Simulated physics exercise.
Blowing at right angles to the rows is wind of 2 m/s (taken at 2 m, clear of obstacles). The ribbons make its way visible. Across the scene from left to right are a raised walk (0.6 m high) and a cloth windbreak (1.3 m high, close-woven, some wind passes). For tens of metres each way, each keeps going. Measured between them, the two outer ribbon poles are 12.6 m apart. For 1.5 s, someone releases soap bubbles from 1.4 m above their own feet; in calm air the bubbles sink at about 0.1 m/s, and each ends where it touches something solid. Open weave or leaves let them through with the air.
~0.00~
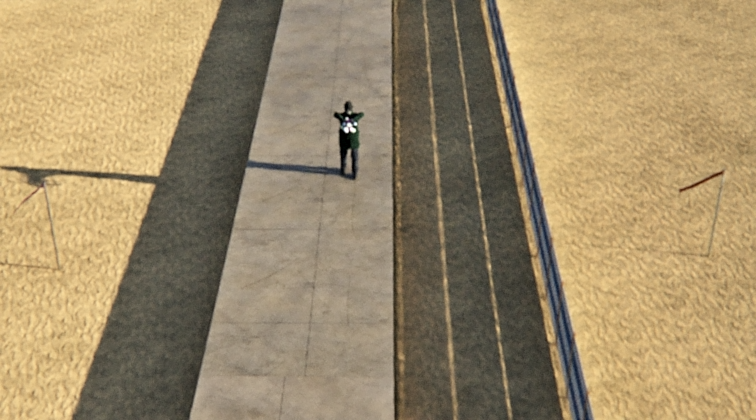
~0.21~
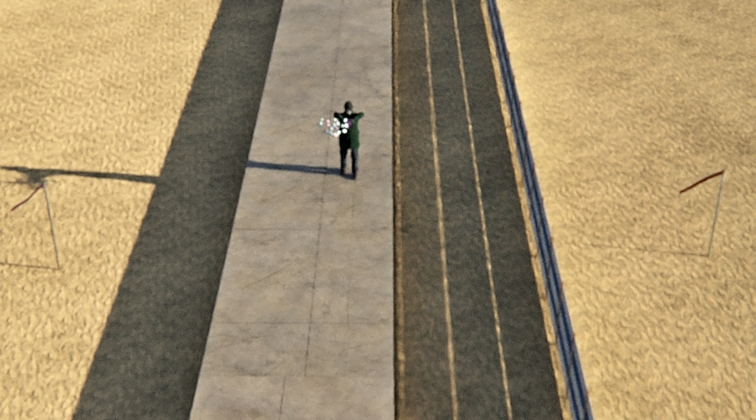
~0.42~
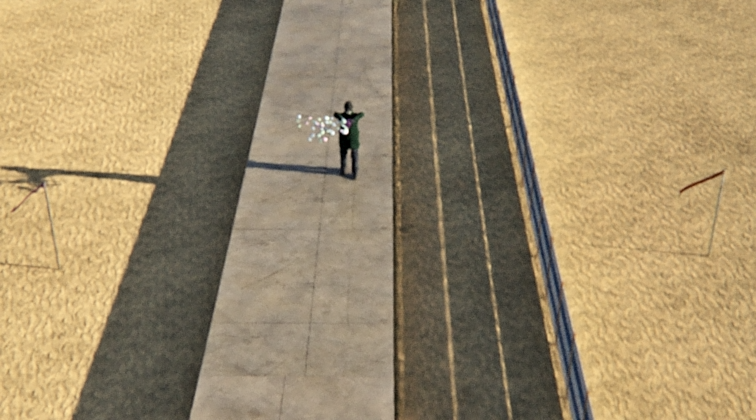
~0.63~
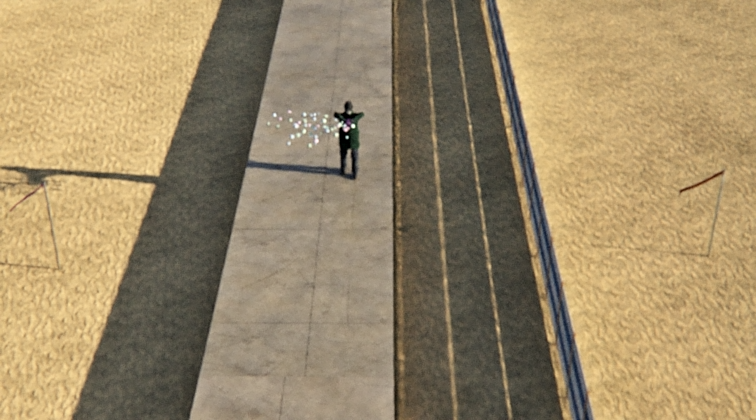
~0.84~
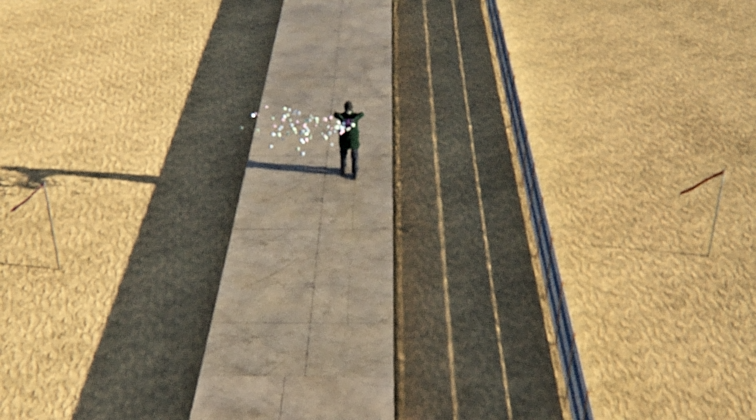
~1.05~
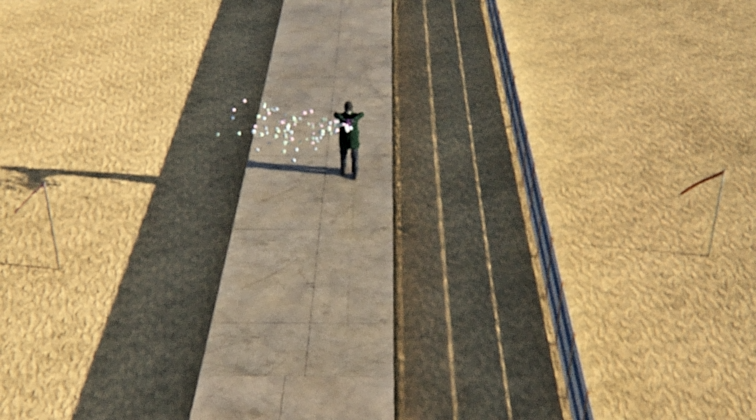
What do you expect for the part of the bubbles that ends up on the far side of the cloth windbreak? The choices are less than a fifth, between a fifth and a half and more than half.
Beyond the cloth windbreak at the end: Under a fifth.
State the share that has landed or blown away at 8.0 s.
Result: Near 20 % no longer aloft.
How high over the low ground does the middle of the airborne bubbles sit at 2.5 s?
The middle sits roughly 1.6 m above the low ground.
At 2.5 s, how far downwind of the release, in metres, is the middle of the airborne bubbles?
Roughly 2.5 m.
After 2.5 s, 1 % is no longer flying here, and 0 % is beyond the cloth windbreak; the middle of what still flies is 1.7 m above the low ground, near (220, 139).
After 4.0 s, 2 % is no longer flying here, and 0 % is beyond the cloth windbreak; the middle of what still flies is 1.5 m above the low ground, near (126, 148).
After 8.0 s, 20 % is no longer flying here, and 0 % is beyond the cloth windbreak.
After 20.0 s, 72 % is no longer flying here, and 0 % is beyond the cloth windbreak.
After 45.0 s, 100 % is no longer flying here, and 0 % is beyond the cloth windbreak.
